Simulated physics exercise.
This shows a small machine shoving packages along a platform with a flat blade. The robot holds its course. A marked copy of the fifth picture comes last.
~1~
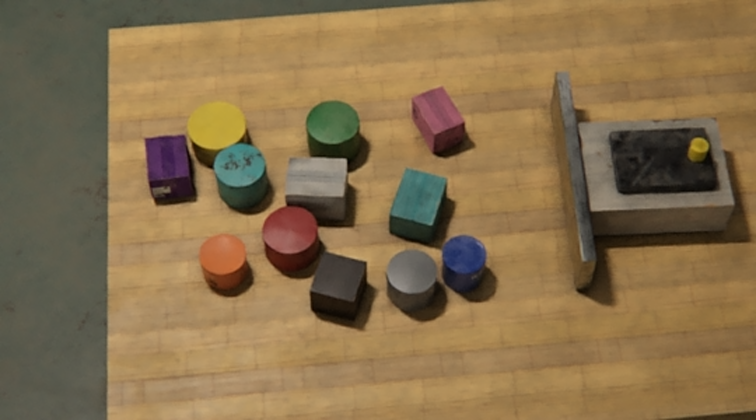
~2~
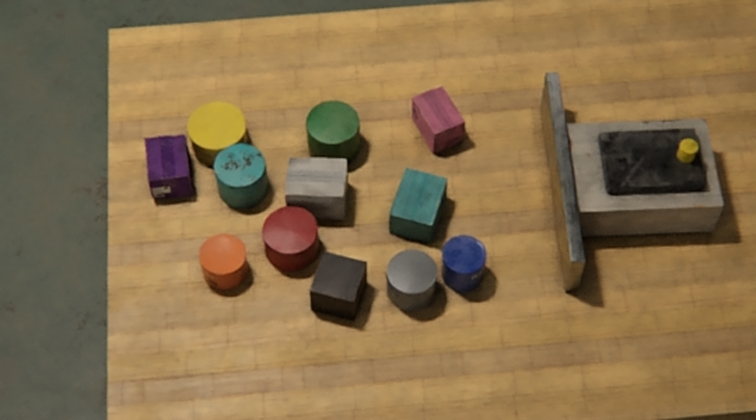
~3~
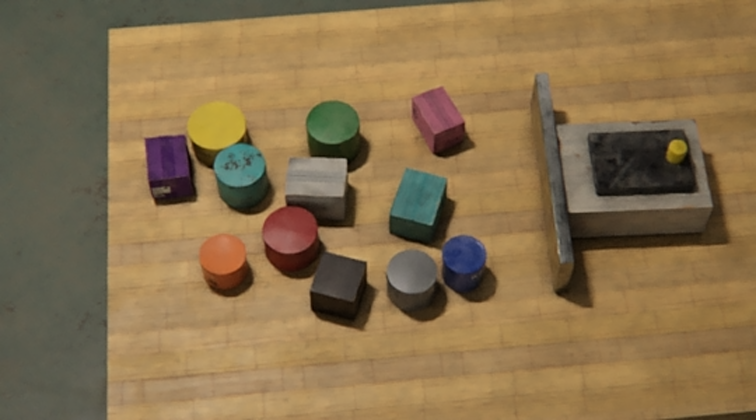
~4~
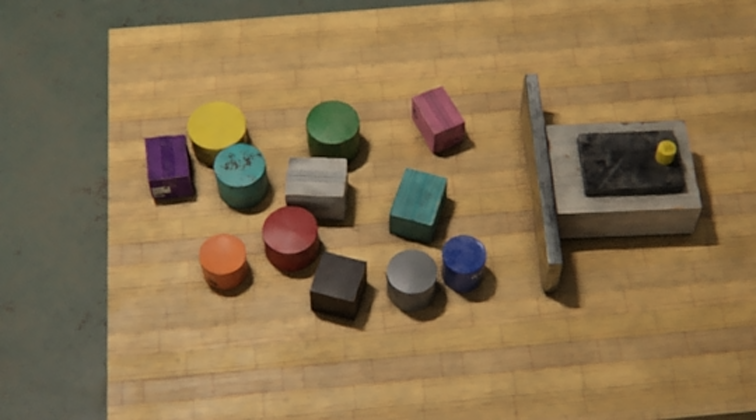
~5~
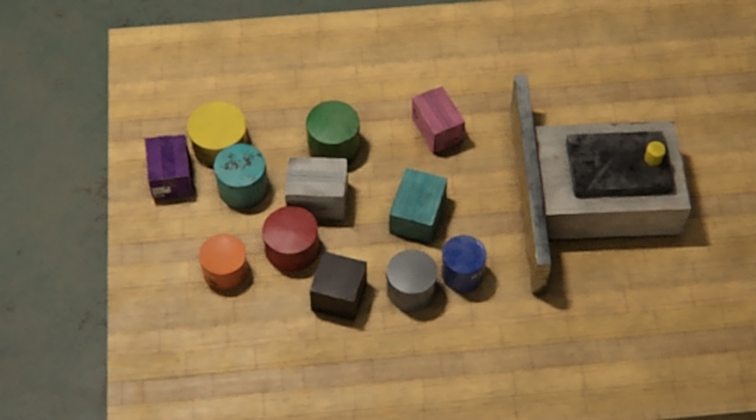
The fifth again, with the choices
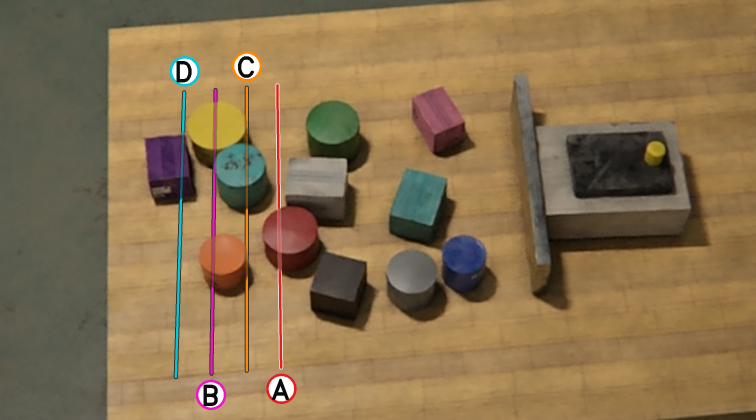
A small grey machine with a flat upright blade slid slowly and steadily left across a wooden platform, closing some distance toward a scattering of colourful blocks and canisters, which all stayed still.
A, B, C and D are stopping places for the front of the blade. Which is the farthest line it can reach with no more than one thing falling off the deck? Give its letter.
As far as mark C.
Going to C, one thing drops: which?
The purple parcel goes over.
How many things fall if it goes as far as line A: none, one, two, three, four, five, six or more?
In all, none.
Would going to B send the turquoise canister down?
Yes.
On the marked copy, A at (279, 218); B at (214, 223); C at (247, 221); D at (180, 226).
Taking C. A third of the way, robot (511, 171); grey canister (372, 296); black crate (325, 287).
Two thirds of the way, robot (409, 179); purple parcel (154, 167); turquoise canister (197, 176).
When it is over, robot (330, 185); purple parcel over the edge; turquoise canister (126, 171); one fallen.
As for the rest, A is within the limit but short; B drops two; D drops four.
